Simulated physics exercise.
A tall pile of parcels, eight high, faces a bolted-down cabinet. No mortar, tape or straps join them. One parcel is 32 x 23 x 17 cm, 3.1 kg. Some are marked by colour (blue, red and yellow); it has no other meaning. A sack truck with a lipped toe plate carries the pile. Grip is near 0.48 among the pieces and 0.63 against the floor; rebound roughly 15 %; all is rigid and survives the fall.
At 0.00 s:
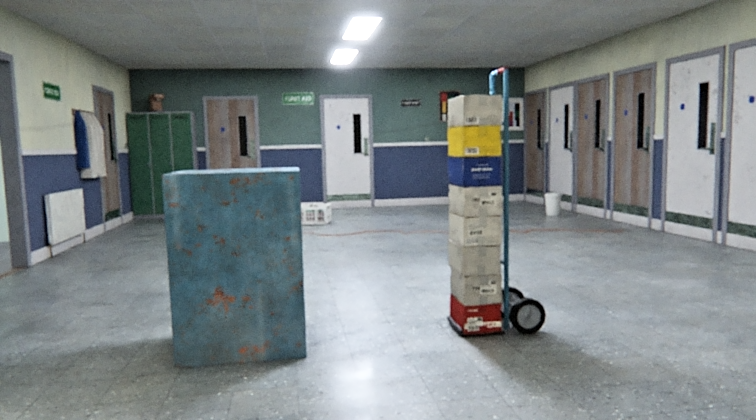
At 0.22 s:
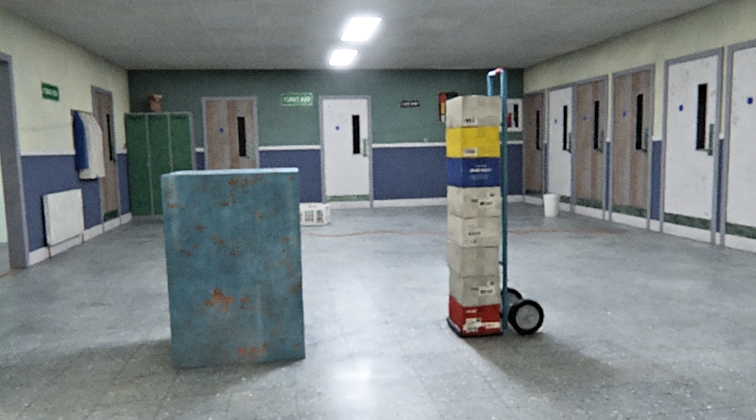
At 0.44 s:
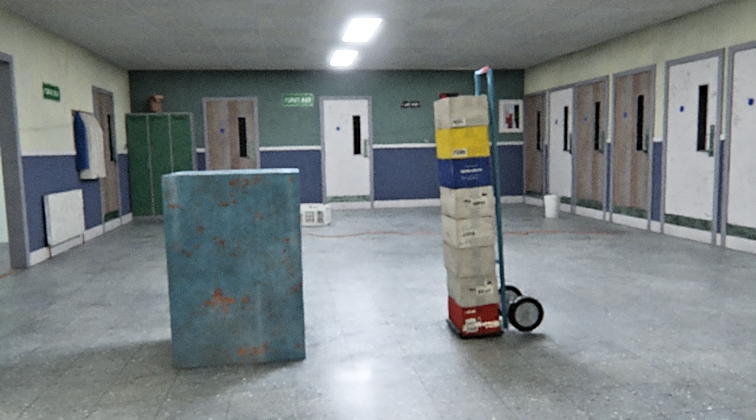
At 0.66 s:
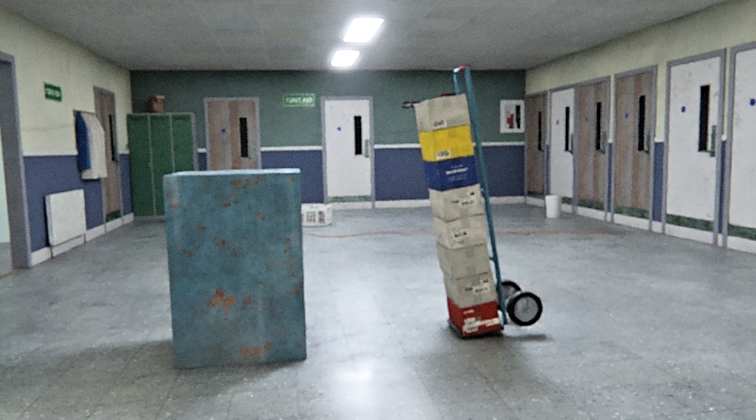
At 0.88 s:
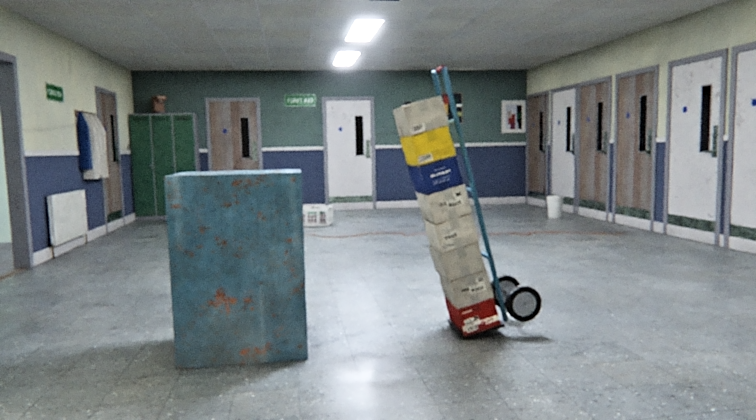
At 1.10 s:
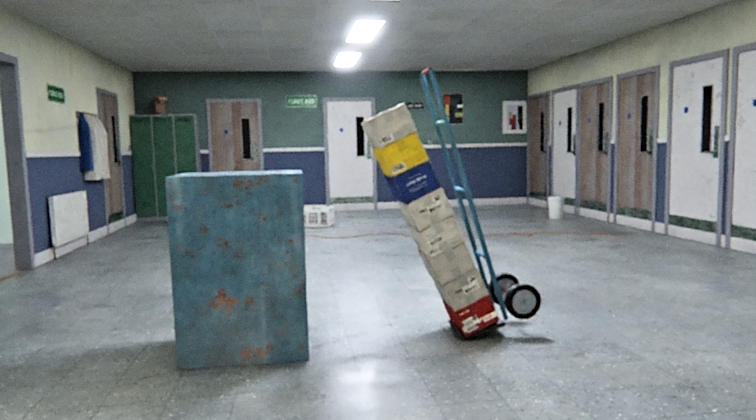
A sack truck stacked with a tall pile of boxes tips steadily over to the left.
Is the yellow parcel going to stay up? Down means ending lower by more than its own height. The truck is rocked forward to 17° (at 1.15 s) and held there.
The yellow parcel comes down.
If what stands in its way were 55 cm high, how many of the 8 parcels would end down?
Then 6.
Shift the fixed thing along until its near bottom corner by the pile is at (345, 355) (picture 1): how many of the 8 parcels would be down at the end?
In that case 1.
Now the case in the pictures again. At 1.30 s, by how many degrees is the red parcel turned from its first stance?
Some 30°.
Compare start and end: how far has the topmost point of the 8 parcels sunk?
Roughly 20 cm.
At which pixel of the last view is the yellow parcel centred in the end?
Near (327, 199).
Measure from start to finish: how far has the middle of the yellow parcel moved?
Roughly 95 cm away.
Around 1.18 s, none of the 8 parcels down, 8 disturbed; yellow parcel tipped 28°, 8 cm lower; blue parcel tipped 28°, 57 mm lower.
Around 1.30 s, 1 of the 8 parcels down; yellow parcel tipped 39°, 16 cm lower; blue parcel tipped 39°, 12 cm lower.
Around 1.44 s, 4 of the 8 parcels down; yellow parcel tipped 48°, 30 cm lower; red parcel tipped 50°.
Finally (2.2 s), 4 of the 8 parcels down; yellow parcel tipped 50°, 29 cm lower; red parcel tipped 54°; blue parcel tipped 50°, 30 cm lower. Seen by the last camera, middles, yellow parcel near (327, 199), red parcel near (460, 306).
